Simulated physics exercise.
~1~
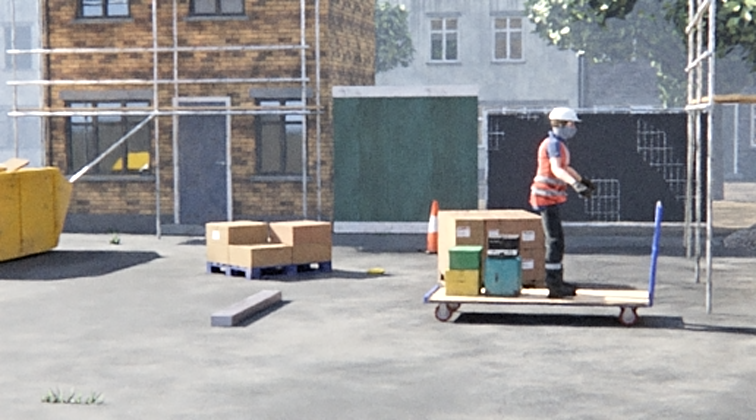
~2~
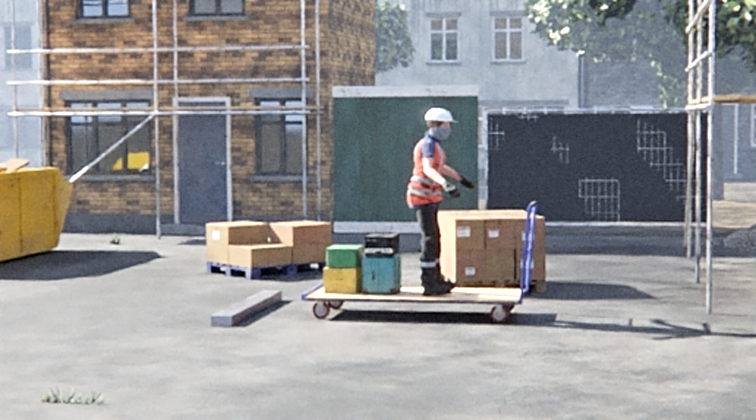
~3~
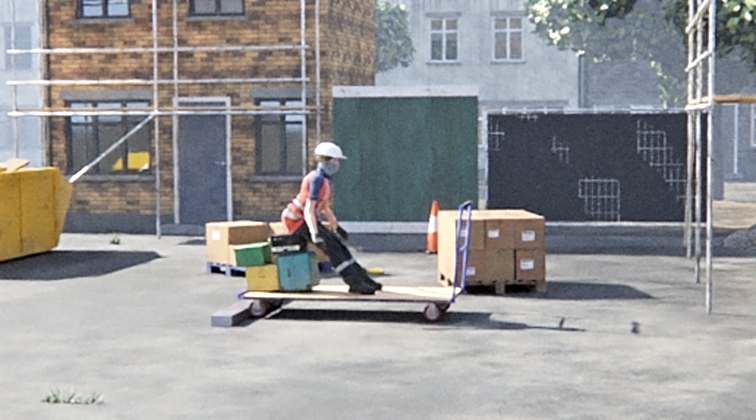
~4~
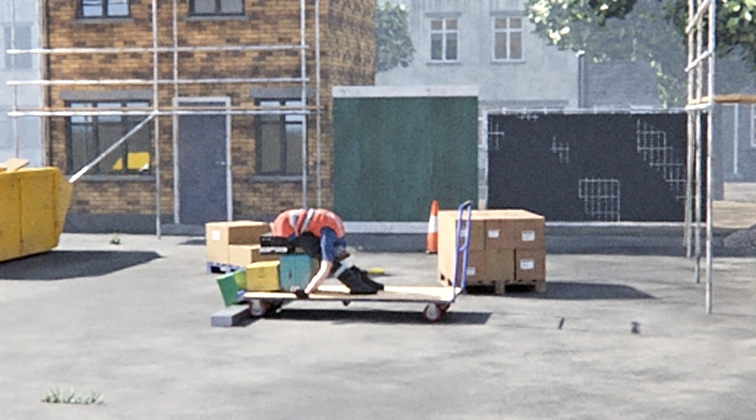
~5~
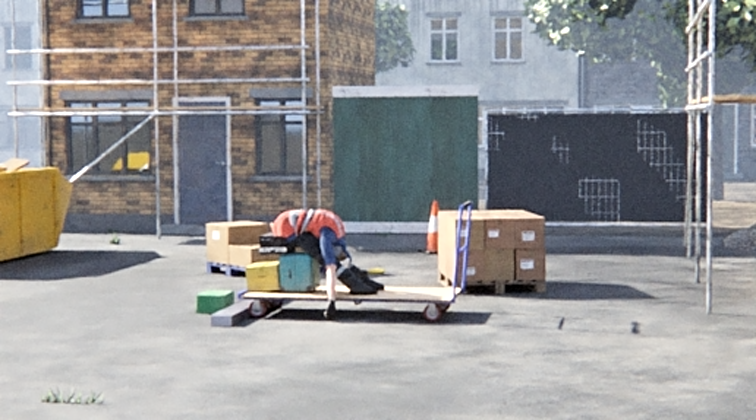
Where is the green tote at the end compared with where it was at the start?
At the start it sits on top of the yellow carton on the trolley, but at the end it lies on the ground just left of the kerb.
